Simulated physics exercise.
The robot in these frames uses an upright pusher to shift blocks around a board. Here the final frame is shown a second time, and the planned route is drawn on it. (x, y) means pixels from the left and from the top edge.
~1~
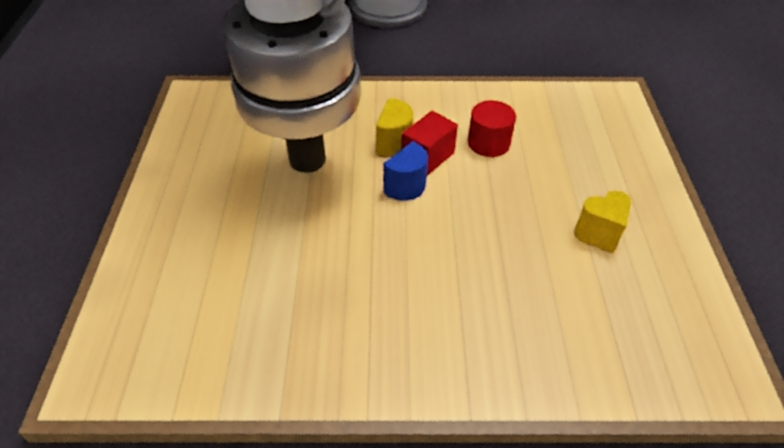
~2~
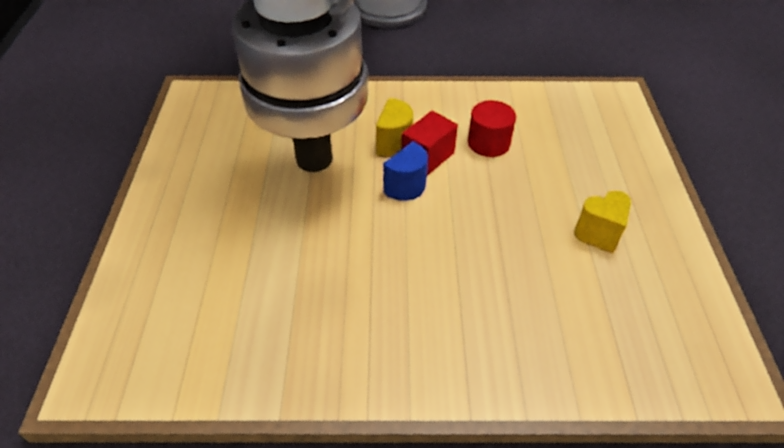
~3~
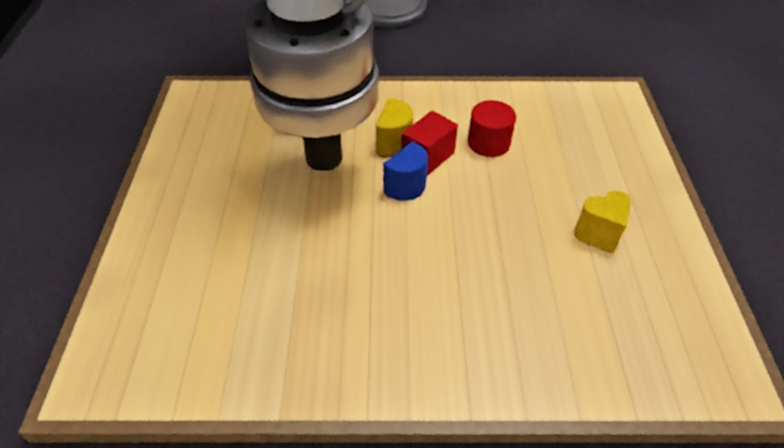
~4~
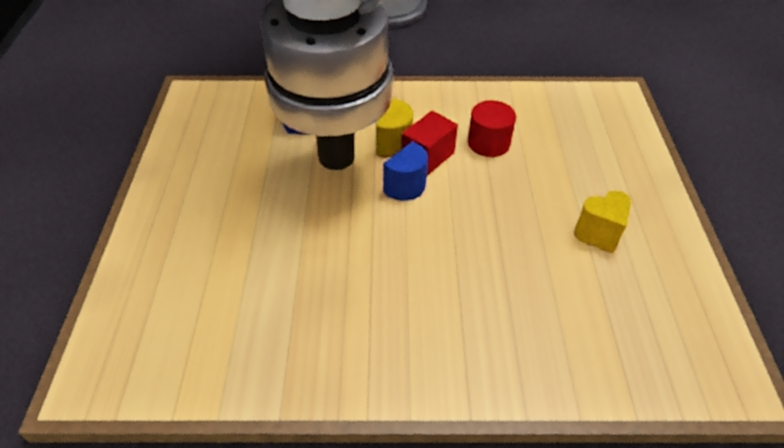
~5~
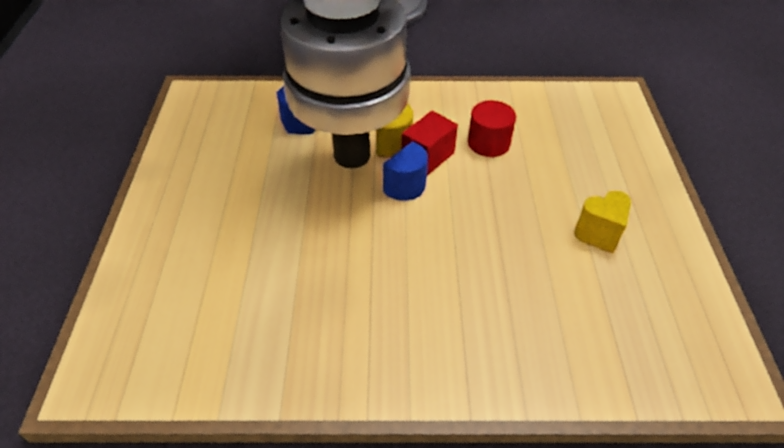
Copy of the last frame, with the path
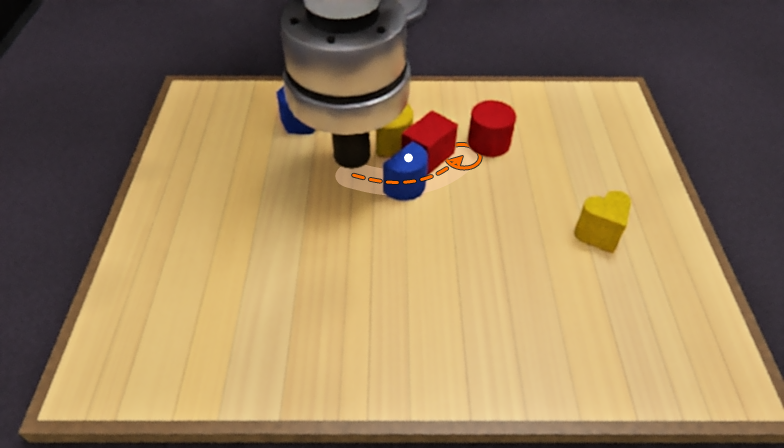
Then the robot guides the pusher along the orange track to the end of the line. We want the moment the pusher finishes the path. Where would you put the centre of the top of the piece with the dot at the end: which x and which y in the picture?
Put as a pixel place, it's (460, 164).
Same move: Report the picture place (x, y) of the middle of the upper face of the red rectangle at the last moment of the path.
It is at (456, 100).
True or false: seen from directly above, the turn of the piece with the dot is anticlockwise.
False - the claim does not hold.
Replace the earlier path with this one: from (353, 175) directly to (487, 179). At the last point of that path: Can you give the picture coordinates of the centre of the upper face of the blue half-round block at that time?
At roughly (457, 172).
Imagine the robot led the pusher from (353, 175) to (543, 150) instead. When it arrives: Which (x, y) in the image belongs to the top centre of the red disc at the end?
So, by the moment the path ends, you'll find the top centre of the red disc at (598, 82).
Path on the board, from (353, 175) via (394, 182) and (434, 175), ending at (463, 156); the dot is on the blue half-round block.
What follows on the original path. One third of the way, pusher (395, 164); blue half-round block (426, 163), turned 20° anticlockwise.
Two thirds of the way, pusher (437, 156); blue half-round block (459, 165), turned 30° clockwise; red rectangle (450, 118), turned 35° anticlockwise.
At the end, pusher (465, 137); yellow half-round block in place; blue half-round block (460, 164), turned 40° clockwise; red rectangle (456, 100), turned 45° anticlockwise; red disc (499, 110).
